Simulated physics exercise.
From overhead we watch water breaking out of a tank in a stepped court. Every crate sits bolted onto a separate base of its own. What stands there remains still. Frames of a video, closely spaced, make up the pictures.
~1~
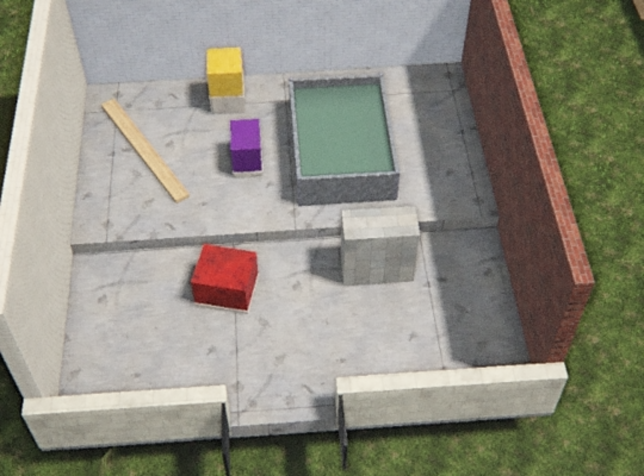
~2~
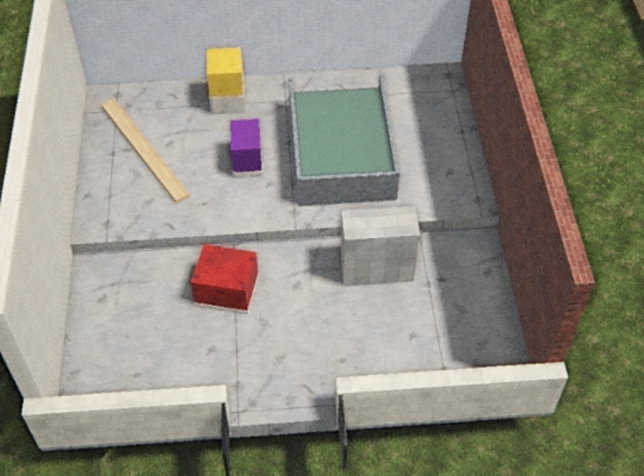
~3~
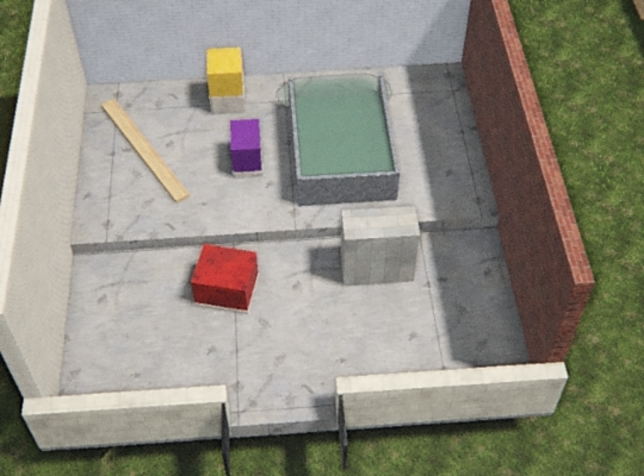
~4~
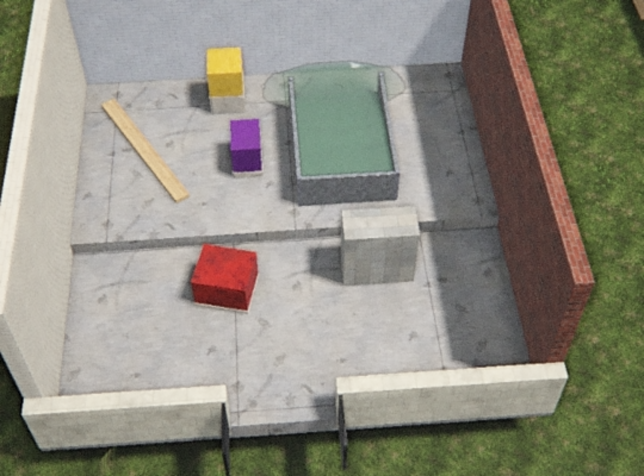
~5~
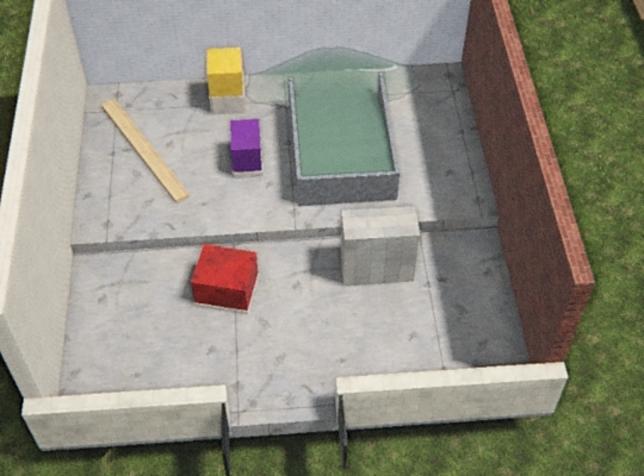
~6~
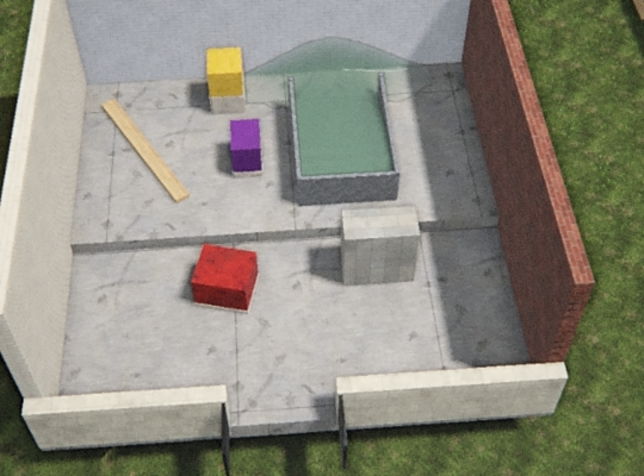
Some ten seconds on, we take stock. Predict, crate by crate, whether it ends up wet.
The red crate will be reached; the yellow crate will not be reached; the purple crate will be reached.
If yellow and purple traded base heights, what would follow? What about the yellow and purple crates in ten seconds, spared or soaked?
Result: Yellow crate gets splashed; purple crate comes through fine.
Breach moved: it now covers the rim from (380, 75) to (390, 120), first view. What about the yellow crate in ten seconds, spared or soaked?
In that case, yellow crate is never flooded.
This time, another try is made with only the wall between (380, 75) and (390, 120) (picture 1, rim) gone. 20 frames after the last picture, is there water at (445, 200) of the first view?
Outcome: Submerged.
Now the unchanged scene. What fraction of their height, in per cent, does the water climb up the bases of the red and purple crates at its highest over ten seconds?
I'd put it at some 150 % for one and some 140 % for the other, in that order.
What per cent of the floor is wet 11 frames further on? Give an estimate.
I'd estimate some 20 per cent.
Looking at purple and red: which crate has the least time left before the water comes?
Answer: That's the purple-painted one.
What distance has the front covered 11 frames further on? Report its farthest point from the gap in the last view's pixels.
The flood front should get to about (88, 85).
A moment on, water covers 10 % of the floor; the red crate not reached, the yellow crate water round its plinth, the purple crate not reached.
Next, water covers 20 % of the floor; the red crate not reached, the yellow crate water round its plinth, the purple crate water round its plinth.
Then, water covers 45 % of the floor; the red crate water round its plinth, the yellow crate water round its plinth, the purple crate water round its plinth.
Later, water covers 80 % of the floor; the red crate water round its plinth, the yellow crate water round its plinth, the purple crate water round its plinth.
In the end, water covers 95 % of the floor; the red crate was topped, the yellow crate stayed above the water, the purple crate was topped.
